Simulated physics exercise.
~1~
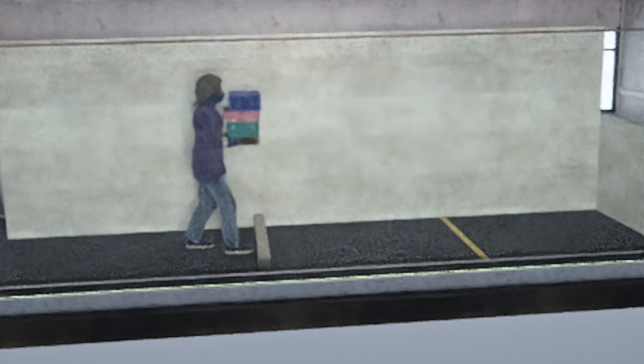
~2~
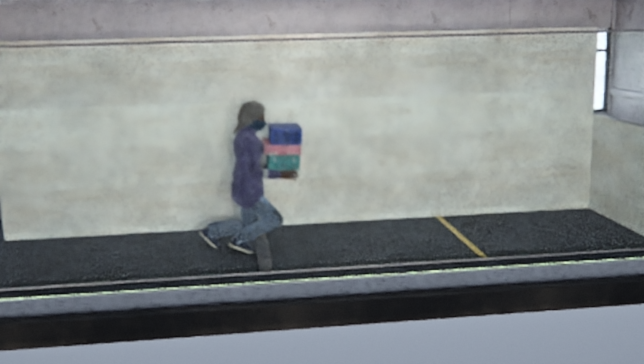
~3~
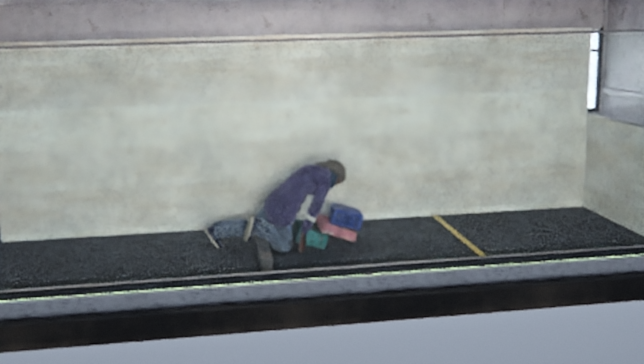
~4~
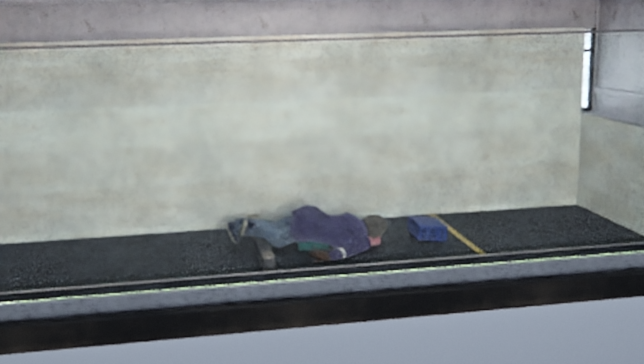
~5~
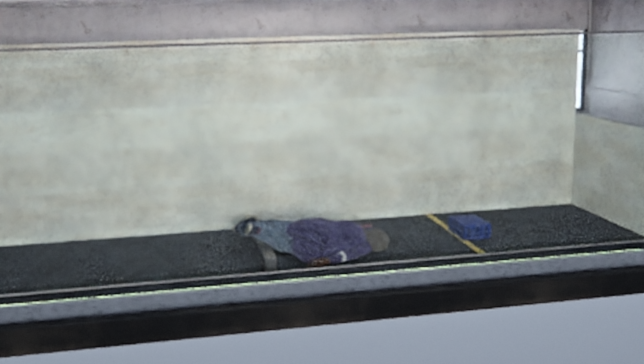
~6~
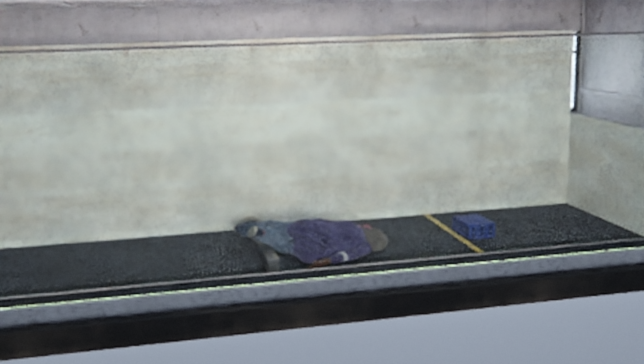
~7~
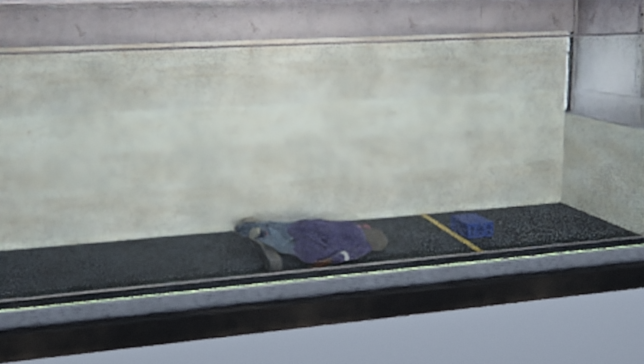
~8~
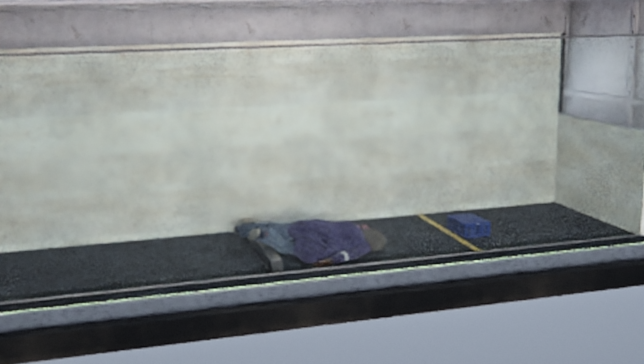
A person carrying a stack of blue, pink and teal boxes dropped to their knees, then fell face down to the right and lay still, while the blue box slid across the yellow line and stopped just beyond it.
